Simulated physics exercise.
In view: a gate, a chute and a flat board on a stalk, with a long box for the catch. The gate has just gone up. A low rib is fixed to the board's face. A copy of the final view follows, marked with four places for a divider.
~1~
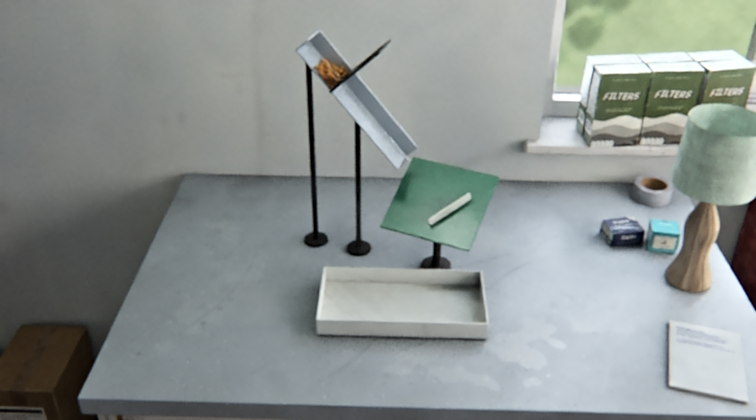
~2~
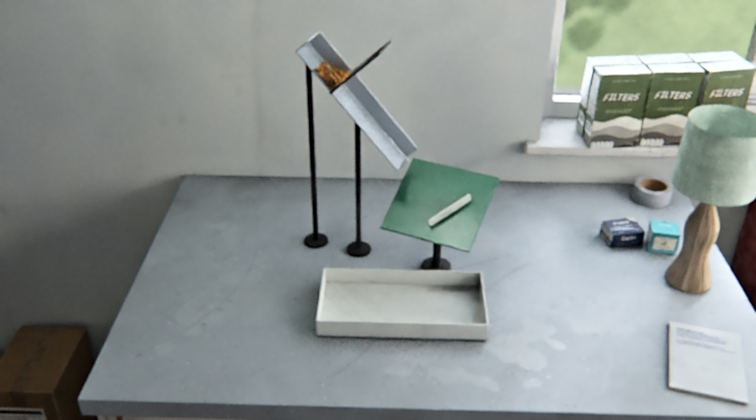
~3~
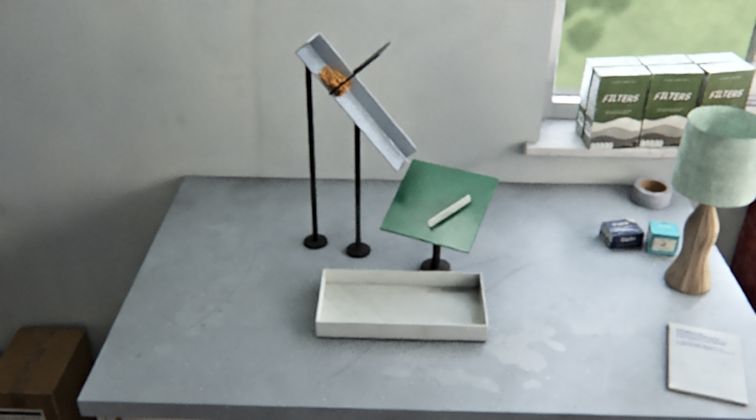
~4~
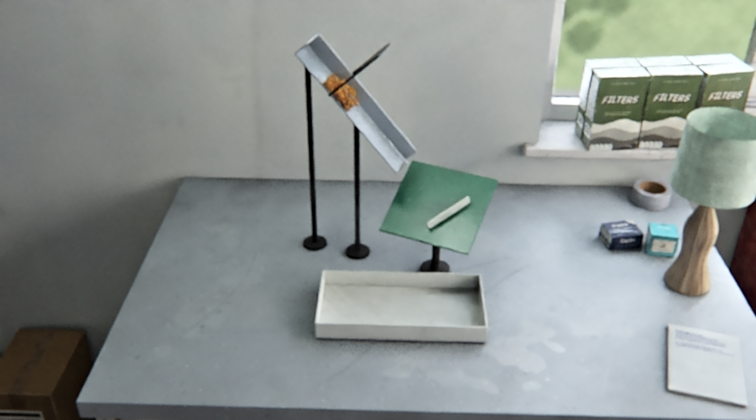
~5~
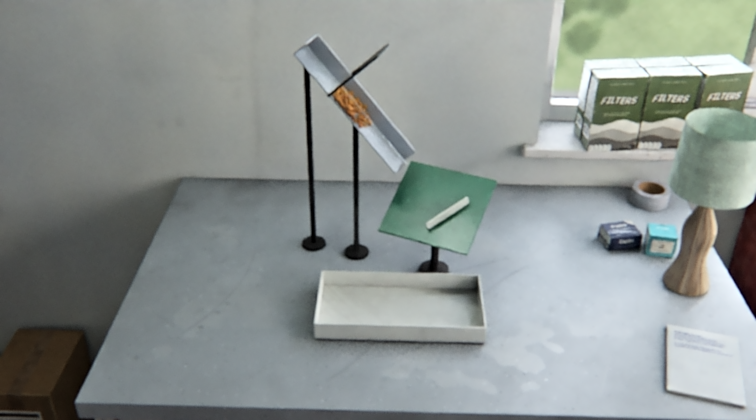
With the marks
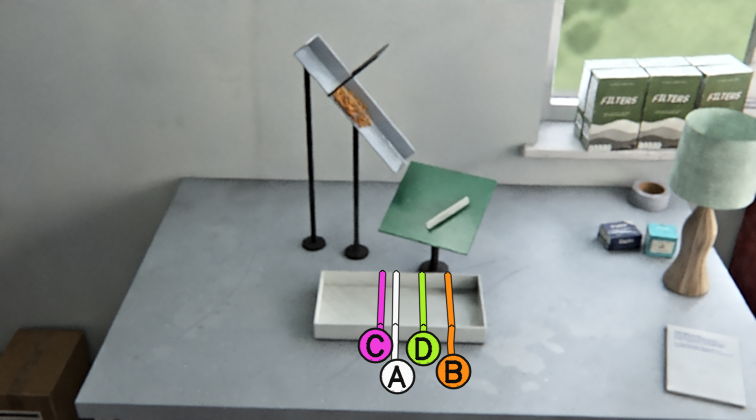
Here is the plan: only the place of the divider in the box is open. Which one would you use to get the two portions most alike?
Use line A.
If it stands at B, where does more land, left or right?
The left side.
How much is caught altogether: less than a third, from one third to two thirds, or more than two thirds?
It is more than two thirds.
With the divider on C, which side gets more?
The right side.
On the marked copy, line A crosses the front rim at (395, 325); line B crosses the front rim at (451, 327); line C crosses the front rim at (380, 325); line D crosses the front rim at (423, 326).
If A is chosen, of what is caught, about half on the left of the divider, about half on the right.
If B is chosen, of what is caught, nearly all on the left of the divider, a stray few on the right.
If C is chosen, of what is caught, a stray few on the left of the divider, nearly all on the right.
If D is chosen, of what is caught, nearly all on the left of the divider, a small part on the right.
